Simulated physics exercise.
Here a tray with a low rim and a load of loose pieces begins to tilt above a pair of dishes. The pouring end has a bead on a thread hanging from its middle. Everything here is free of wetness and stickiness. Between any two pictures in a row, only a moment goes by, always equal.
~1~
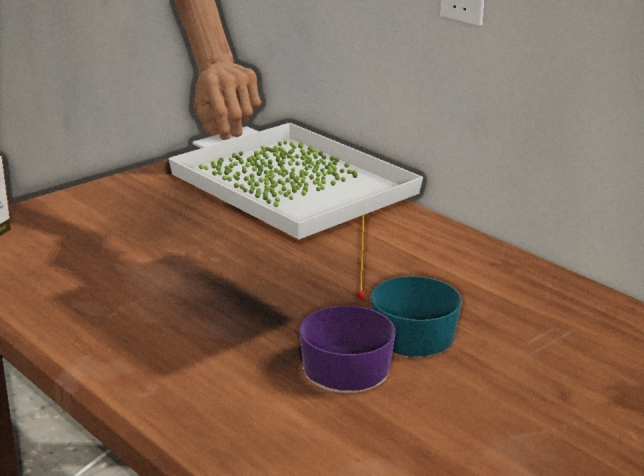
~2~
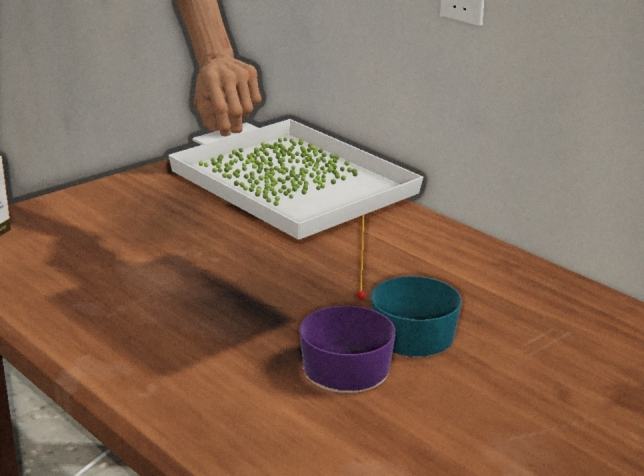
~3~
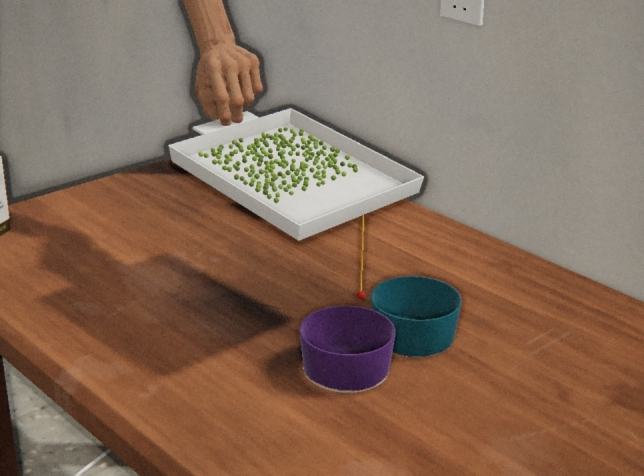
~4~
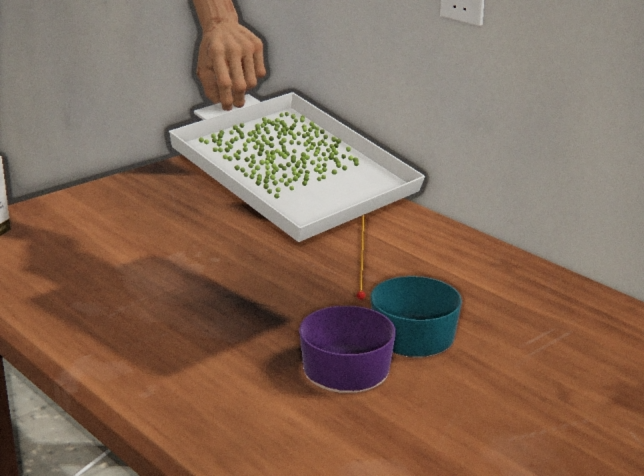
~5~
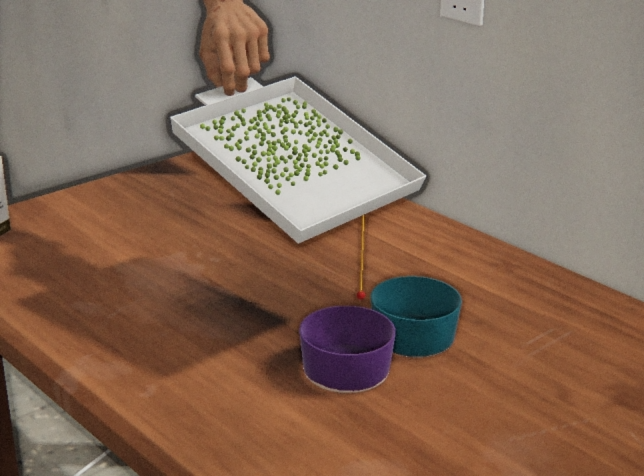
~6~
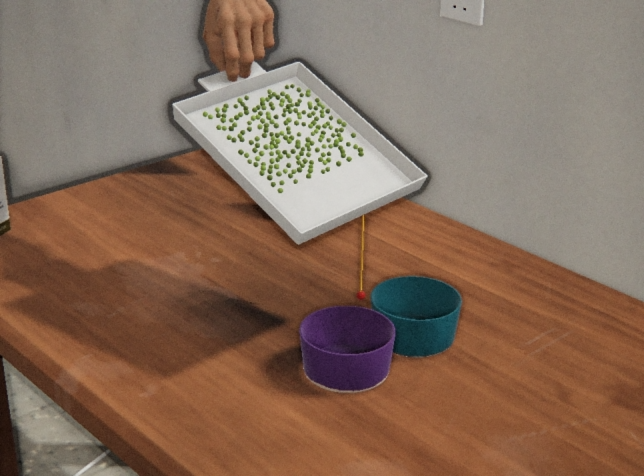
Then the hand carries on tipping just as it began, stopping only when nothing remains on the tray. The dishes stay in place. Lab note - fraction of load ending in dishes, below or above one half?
It looks like most goes in the dishes, when all's done.
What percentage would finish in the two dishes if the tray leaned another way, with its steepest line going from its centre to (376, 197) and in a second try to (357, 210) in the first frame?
So it's 90 percent with the first slope and 90 percent with the other.
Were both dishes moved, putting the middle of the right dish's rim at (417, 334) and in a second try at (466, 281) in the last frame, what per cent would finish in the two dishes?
Roughly 40% first, roughly 30% second.
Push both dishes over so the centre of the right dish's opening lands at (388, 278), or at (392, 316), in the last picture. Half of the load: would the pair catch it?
Well, not up to half at the first spot and in excess of half at the second.
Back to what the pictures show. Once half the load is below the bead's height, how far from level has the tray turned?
Approx. reading: About 120°.
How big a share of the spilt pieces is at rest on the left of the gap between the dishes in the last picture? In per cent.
Estimate: Near 30 per cent.
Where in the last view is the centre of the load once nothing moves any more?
It settles centred around (351, 371).
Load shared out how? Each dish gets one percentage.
About 70 % ends in the left dish and about 0 % in the right dish.
Shortly afterwards, tray tipped steeply; the bulk on the tray; only a few outside both; a little in the air.
Next, tray tipped past a quarter turn; near half on the tray; a little in the left dish; a little outside both; near a quarter in the air.
Some moments later, tray tipped past a quarter turn; the bulk in the left dish; a little in the right dish; near a quarter outside both.
In the end, tray tipped past a quarter turn; the bulk in the left dish; a little in the right dish; near a quarter outside both.
